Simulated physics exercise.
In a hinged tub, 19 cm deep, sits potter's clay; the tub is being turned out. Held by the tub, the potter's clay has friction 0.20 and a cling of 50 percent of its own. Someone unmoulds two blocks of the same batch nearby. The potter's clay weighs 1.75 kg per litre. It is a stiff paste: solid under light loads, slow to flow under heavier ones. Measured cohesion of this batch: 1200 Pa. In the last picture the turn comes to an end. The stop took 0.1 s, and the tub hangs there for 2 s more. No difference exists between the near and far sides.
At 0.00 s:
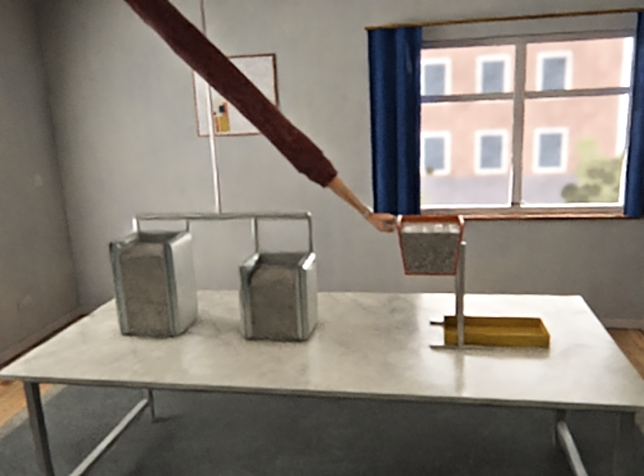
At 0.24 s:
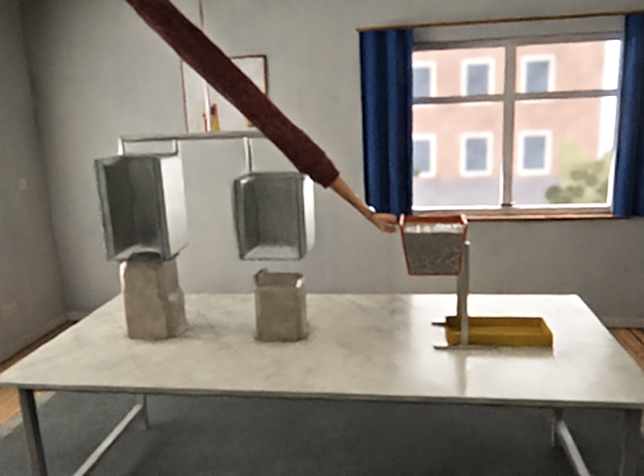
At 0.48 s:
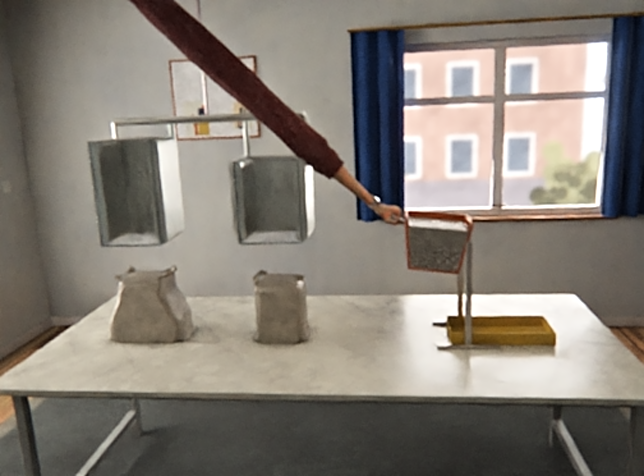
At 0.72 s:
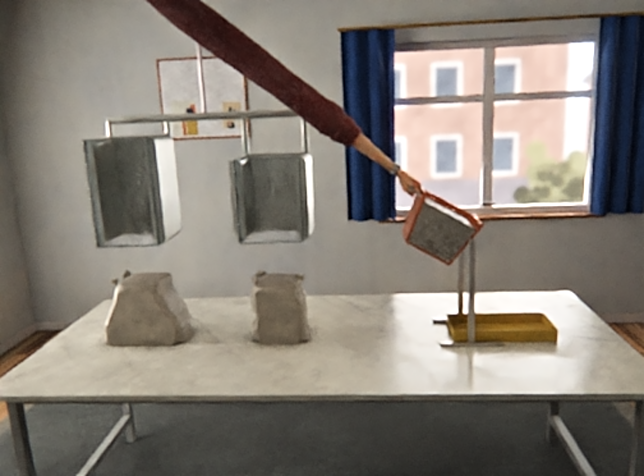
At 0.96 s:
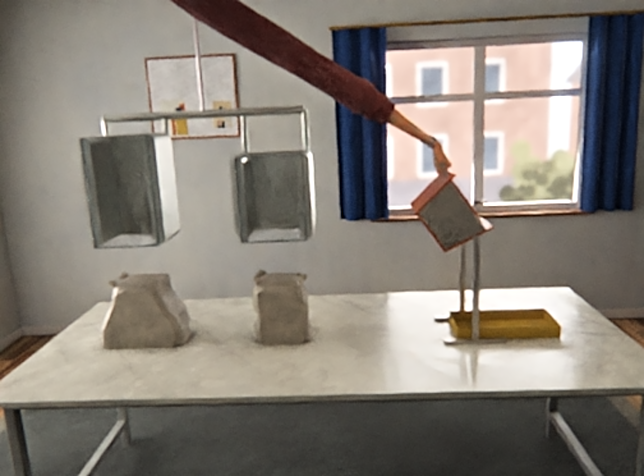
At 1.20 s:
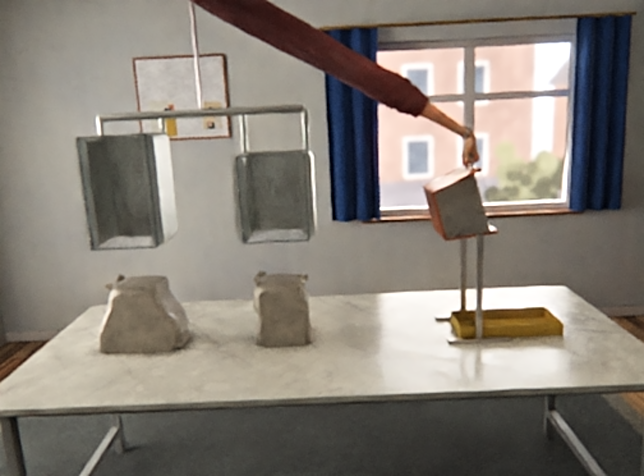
A red-sleeved arm tilted a small tub of clay steeply onto its side above a yellow tray, while two metal moulds rose off grey blocks, the left one sagging shorter and wider.
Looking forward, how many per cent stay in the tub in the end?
About 100 %.
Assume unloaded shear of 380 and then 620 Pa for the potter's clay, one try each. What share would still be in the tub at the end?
First try roughly 70 per cent, second try roughly 100 per cent.
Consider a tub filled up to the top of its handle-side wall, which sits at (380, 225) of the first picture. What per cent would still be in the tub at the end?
Remaining in tub at end: Approx. 100 %.
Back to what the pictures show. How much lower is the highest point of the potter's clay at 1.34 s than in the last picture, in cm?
About 0 cm.
After 1.34 s, the tub is at 75 degrees and holds 100 %.
After 1.51 s, the tub is at 75 degrees and holds 100 %.
After 1.68 s, the tub is at 75 degrees and holds 100 %.
After 1.85 s, the tub is at 75 degrees and holds 100 %.
After 3.20 s, the tub is at 75 degrees and holds 100 %.
